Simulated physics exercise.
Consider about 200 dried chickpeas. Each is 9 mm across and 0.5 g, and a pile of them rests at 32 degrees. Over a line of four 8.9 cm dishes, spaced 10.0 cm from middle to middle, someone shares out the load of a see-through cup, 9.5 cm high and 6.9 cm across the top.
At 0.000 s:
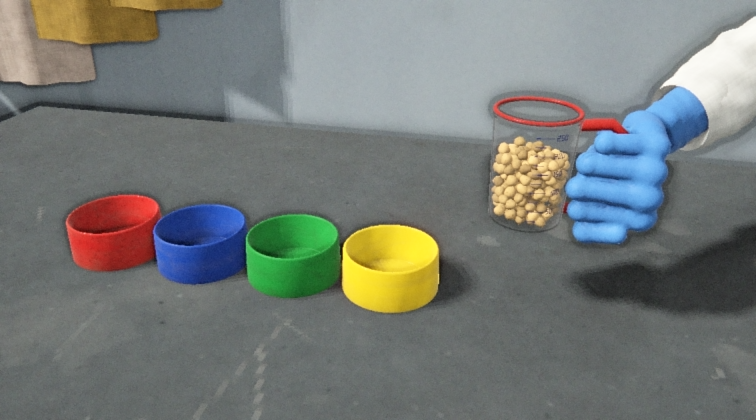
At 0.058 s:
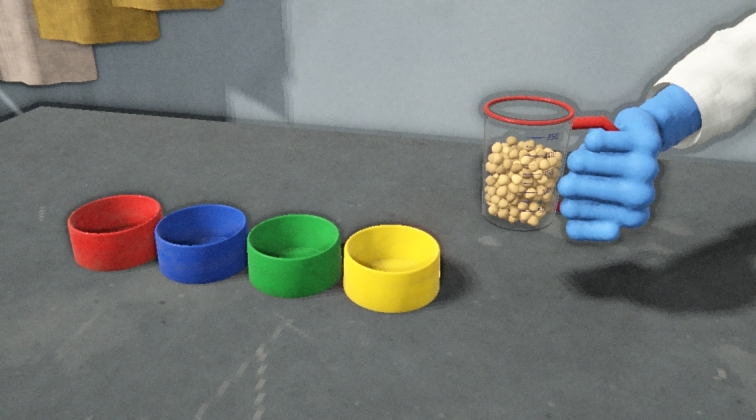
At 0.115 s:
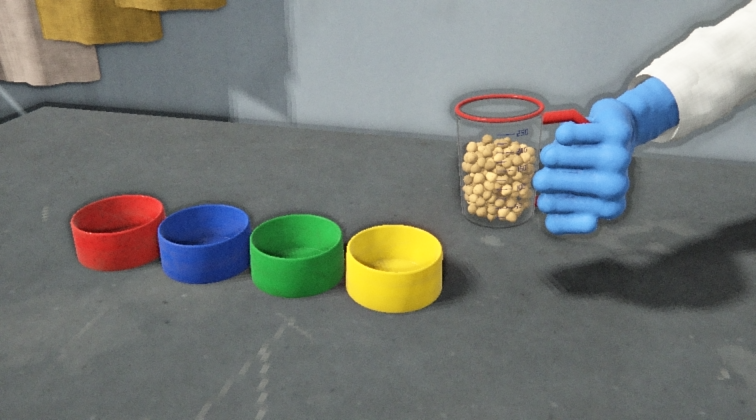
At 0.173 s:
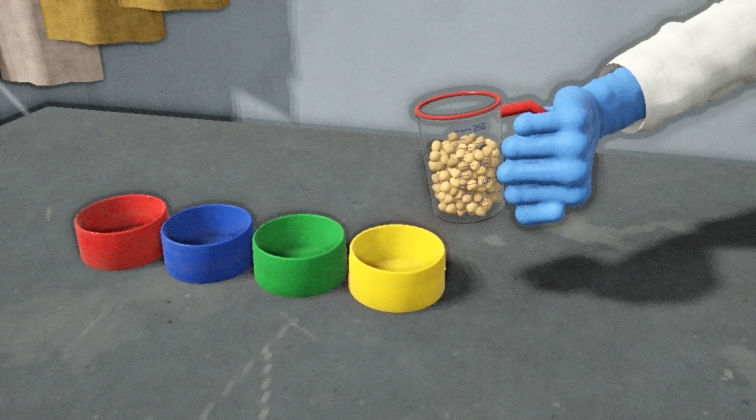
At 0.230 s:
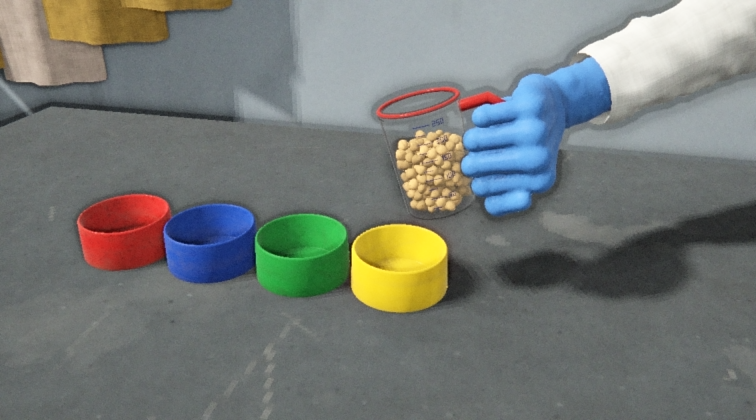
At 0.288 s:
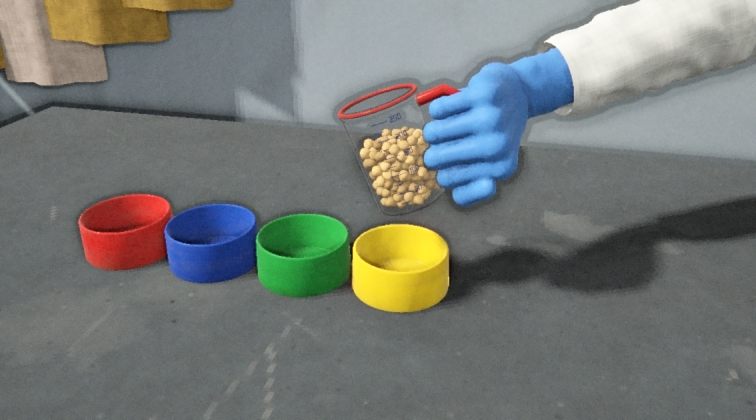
Clear cup of dried chickpeas moving left in a blue-gloved hand and tilting gradually leftward, nearing four coloured dishes on a grey table.
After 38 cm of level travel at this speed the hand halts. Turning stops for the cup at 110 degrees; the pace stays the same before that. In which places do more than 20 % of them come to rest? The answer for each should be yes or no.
Red - yes, blue - no, green - no, yellow - no, counter - no.
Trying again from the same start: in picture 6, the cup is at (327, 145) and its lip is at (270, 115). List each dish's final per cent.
It'd finish with red at 90, blue at 0, green at 0 and yellow at 0.
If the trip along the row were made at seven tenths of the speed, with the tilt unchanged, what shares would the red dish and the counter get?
Red: 90; counter: 10.
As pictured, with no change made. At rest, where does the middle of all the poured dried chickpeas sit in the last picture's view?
When it all comes to rest, the middle is near (120, 231).
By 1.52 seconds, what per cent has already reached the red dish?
About 20 percent up to now.
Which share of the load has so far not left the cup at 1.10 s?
That would be some 100 per cent.
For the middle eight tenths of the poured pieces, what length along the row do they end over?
Spread: Around 5 cm.
After 0.77 s, tilt 63 degrees; cup holds 100 %.
Then, at 1.10 s, tilt 92 degrees; cup holds 100 %.
Then, at 1.52 s, tilt 110 degrees; cup holds 75 %, red 20 %.
At rest (2.8 s), red 90 %, blue 0 %, green 0 %, yellow 0 %, counter 10 %.
